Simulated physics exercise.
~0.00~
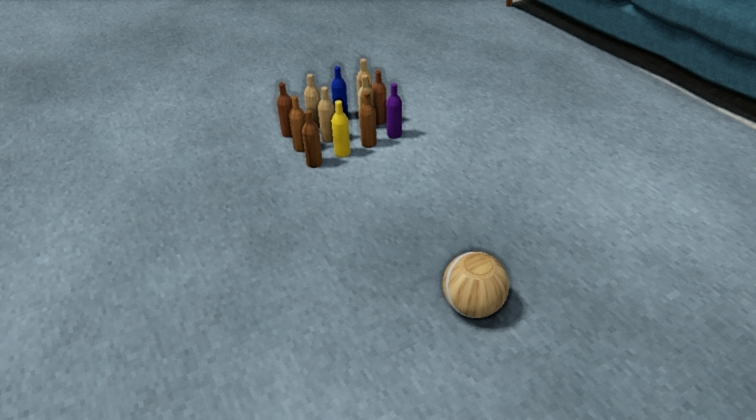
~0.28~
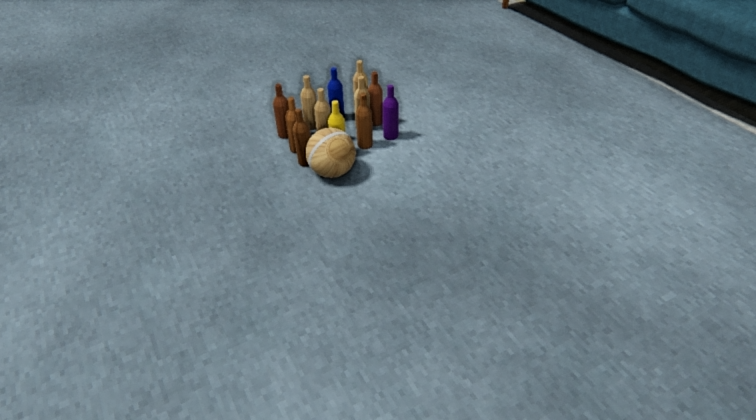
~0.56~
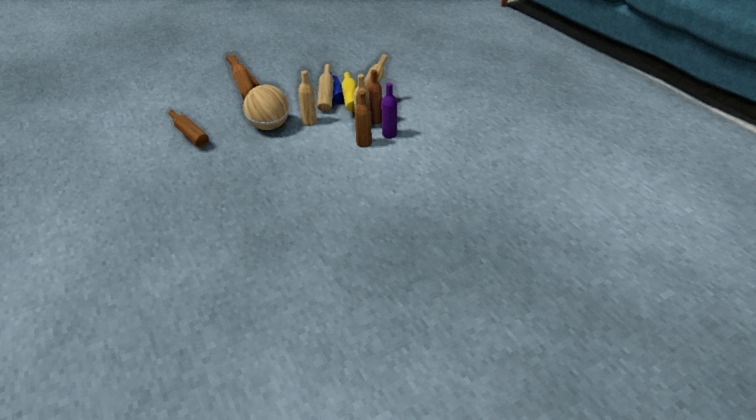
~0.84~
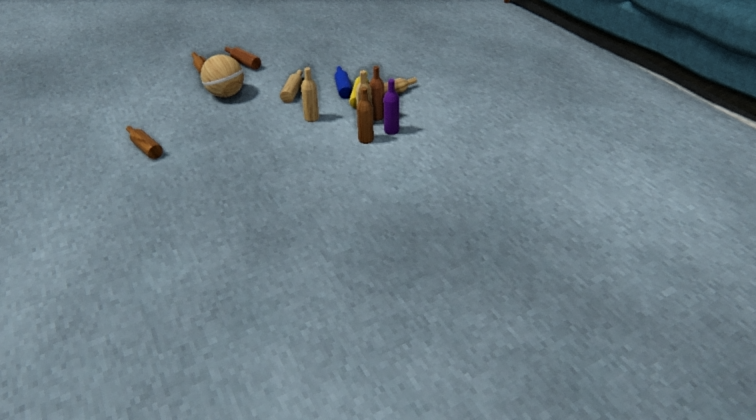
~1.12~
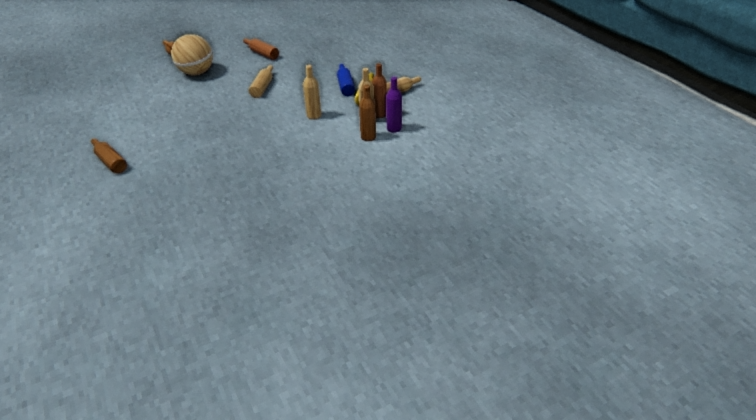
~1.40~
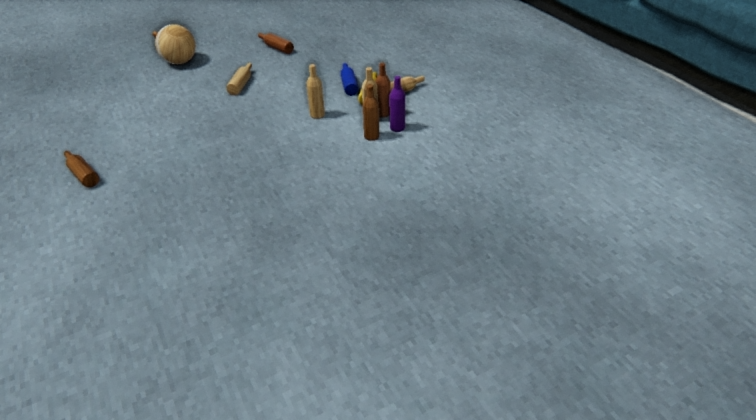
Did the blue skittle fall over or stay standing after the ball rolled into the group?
The blue skittle fell over and ended up lying on the carpet.
